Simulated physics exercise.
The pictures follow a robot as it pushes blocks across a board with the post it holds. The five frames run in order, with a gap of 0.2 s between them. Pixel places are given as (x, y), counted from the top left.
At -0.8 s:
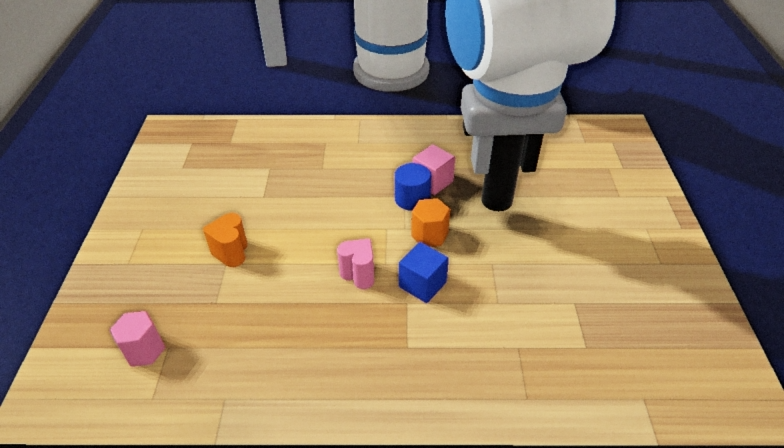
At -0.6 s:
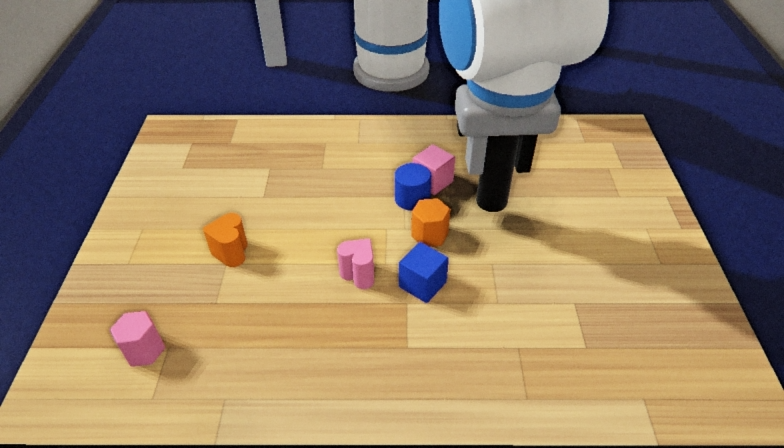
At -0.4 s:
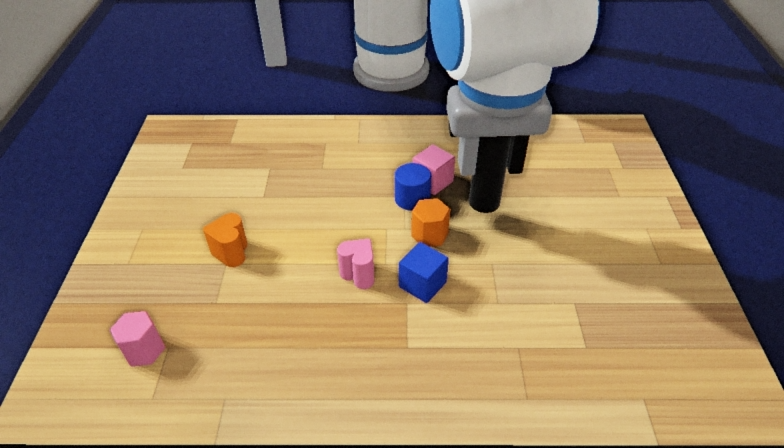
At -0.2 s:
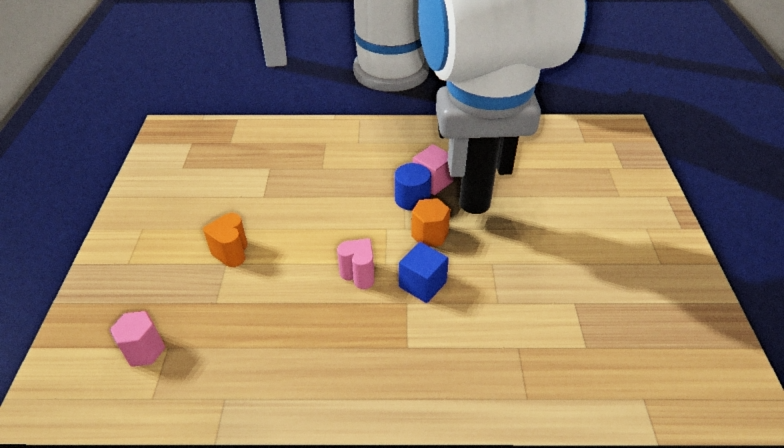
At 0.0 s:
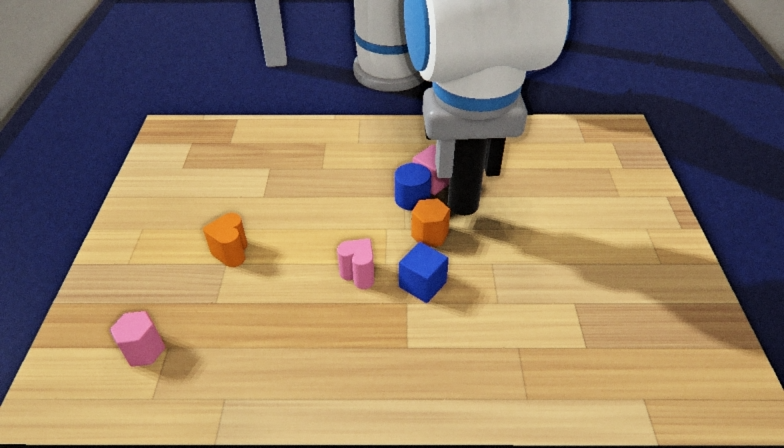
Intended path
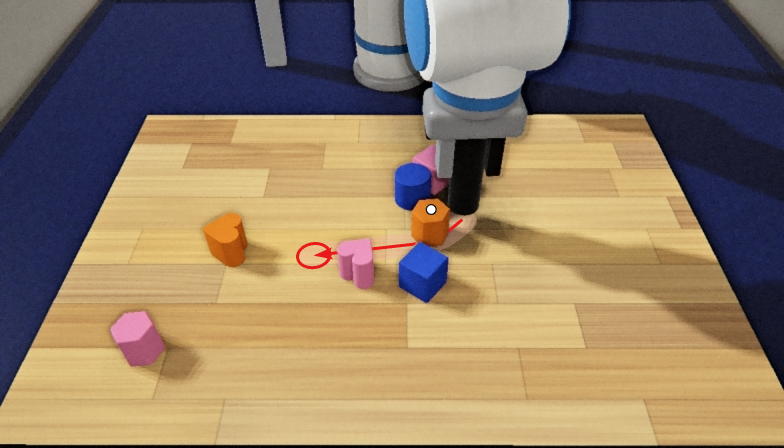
Robot arm moving its black post slowly left toward an orange hexagon on a wooden table, the coloured blocks staying still.
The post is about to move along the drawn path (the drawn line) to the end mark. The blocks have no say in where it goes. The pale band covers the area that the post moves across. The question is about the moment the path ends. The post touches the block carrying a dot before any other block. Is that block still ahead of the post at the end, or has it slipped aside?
The post still drives it.
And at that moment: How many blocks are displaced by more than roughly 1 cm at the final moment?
A pair of blocks is moved.
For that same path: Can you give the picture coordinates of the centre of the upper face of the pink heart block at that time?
In the picture, that point is around (337, 262).
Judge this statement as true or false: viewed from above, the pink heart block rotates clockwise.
That claim is false.
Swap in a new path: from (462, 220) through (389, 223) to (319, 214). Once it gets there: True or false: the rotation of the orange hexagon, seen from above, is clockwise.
The statement is incorrect.
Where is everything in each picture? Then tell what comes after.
The first picture shows post tip at (497, 202); block tops, pink heart block at (357, 250); blue square at (424, 259); orange hexagon at (431, 210).
The second picture shows post at (492, 202); blocks unchanged.
The third picture shows post at (484, 203); blocks unchanged.
The fourth picture shows post at (475, 204); blocks unchanged.
The fifth picture shows post at (463, 205); pink heart block at (357, 250); blue square at (424, 259); orange hexagon at (431, 210).
Path on the board, from (462, 220) by way of (422, 243) and (368, 249) to (314, 255); the dot is on the orange hexagon.
The first path, step by step. One third of the way, post at (422, 228); orange hexagon at (390, 224), turned 25° clockwise.
Two thirds of the way, post at (367, 235); pink heart block at (341, 262), turned 60° anticlockwise; orange hexagon at (334, 234).
At the end, post at (312, 241); pink heart block at (337, 262), turned 80° anticlockwise; blue square in place; orange hexagon at (278, 246), turned 15° anticlockwise.
